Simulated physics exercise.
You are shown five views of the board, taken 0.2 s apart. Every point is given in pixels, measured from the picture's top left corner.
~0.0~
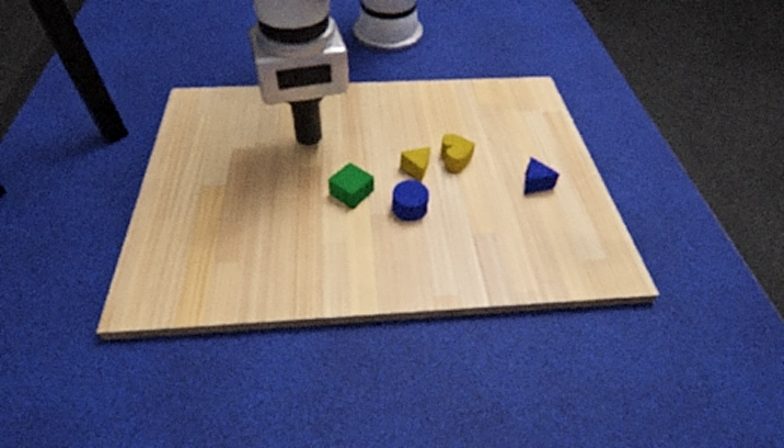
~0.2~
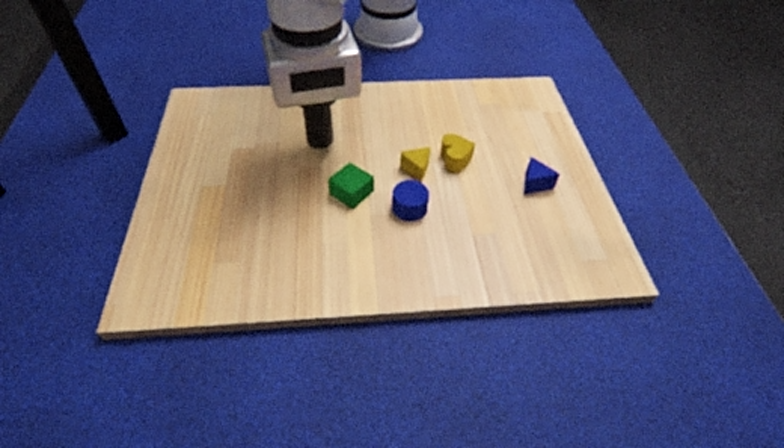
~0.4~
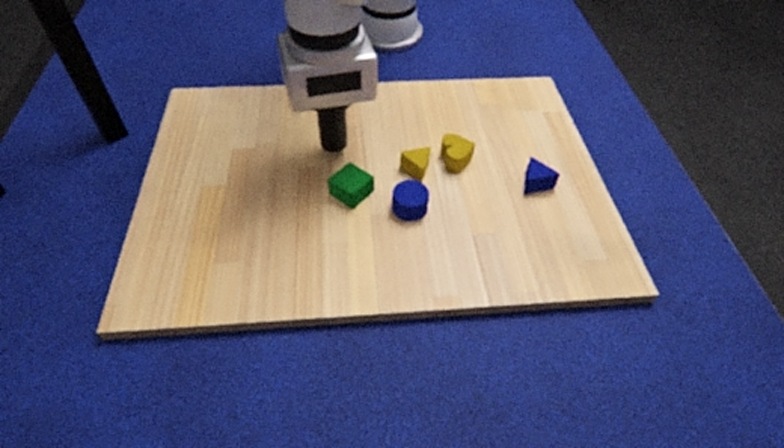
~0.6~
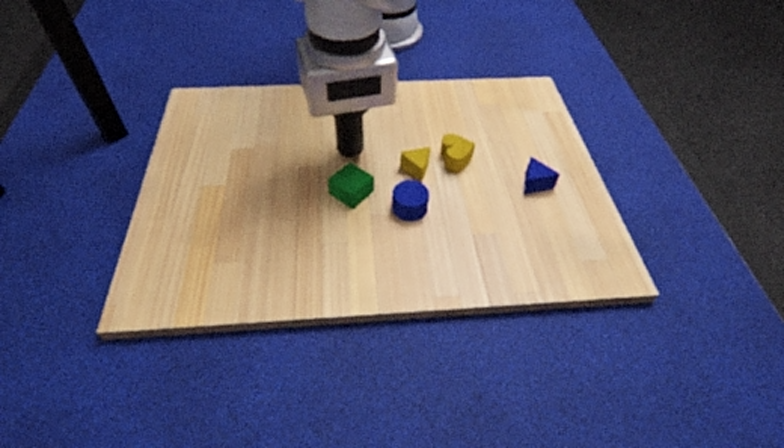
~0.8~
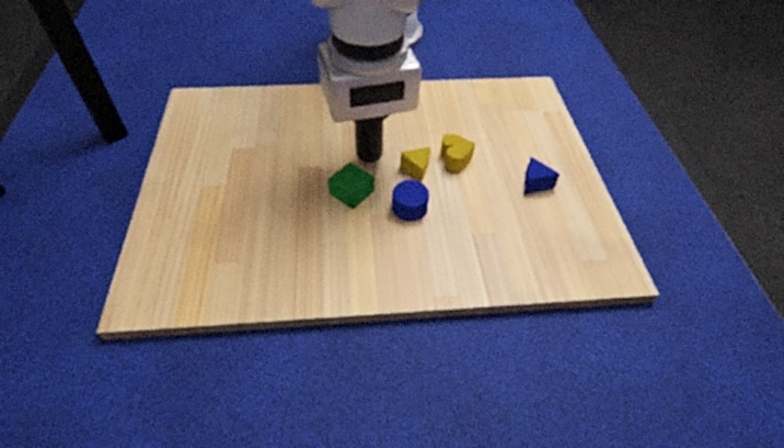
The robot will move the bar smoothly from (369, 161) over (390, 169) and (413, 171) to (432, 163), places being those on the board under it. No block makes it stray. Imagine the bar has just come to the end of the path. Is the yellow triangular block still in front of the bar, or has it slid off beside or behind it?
In the end it is beside or behind the bar.
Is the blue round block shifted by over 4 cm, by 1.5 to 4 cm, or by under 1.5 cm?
If I had to pick, the blue round block travels less than 1.5 cm here.
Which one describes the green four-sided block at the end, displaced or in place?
The green four-sided block will stay where it is.
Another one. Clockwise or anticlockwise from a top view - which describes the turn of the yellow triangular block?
It twists clockwise.
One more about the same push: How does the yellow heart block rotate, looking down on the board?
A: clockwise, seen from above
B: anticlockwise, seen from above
Option B.
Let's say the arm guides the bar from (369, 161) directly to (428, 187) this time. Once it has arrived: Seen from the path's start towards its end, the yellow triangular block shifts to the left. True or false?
That is true.
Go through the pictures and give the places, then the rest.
Bar tip at (309, 137); block tops, green four-sided block at (351, 177); blue round block at (411, 192); yellow triangular block at (418, 155); yellow heart block at (458, 145), in the first picture.
Bar at (320, 140); blocks unchanged, in the second picture.
Bar at (334, 144); blocks unchanged, in the third picture.
Bar at (350, 148); blocks unchanged, in the fourth picture.
Bar at (369, 153); green four-sided block at (351, 177); blue round block at (411, 192); yellow triangular block at (418, 155); yellow heart block at (458, 145), in the fifth picture.
What follows on the original path. Halfway along, bar at (402, 164); yellow triangular block at (434, 158).
At the end, bar at (433, 155); green four-sided block in place; blue round block in place; yellow triangular block at (457, 159), turned 55° clockwise; yellow heart block at (469, 146), turned 45° anticlockwise.
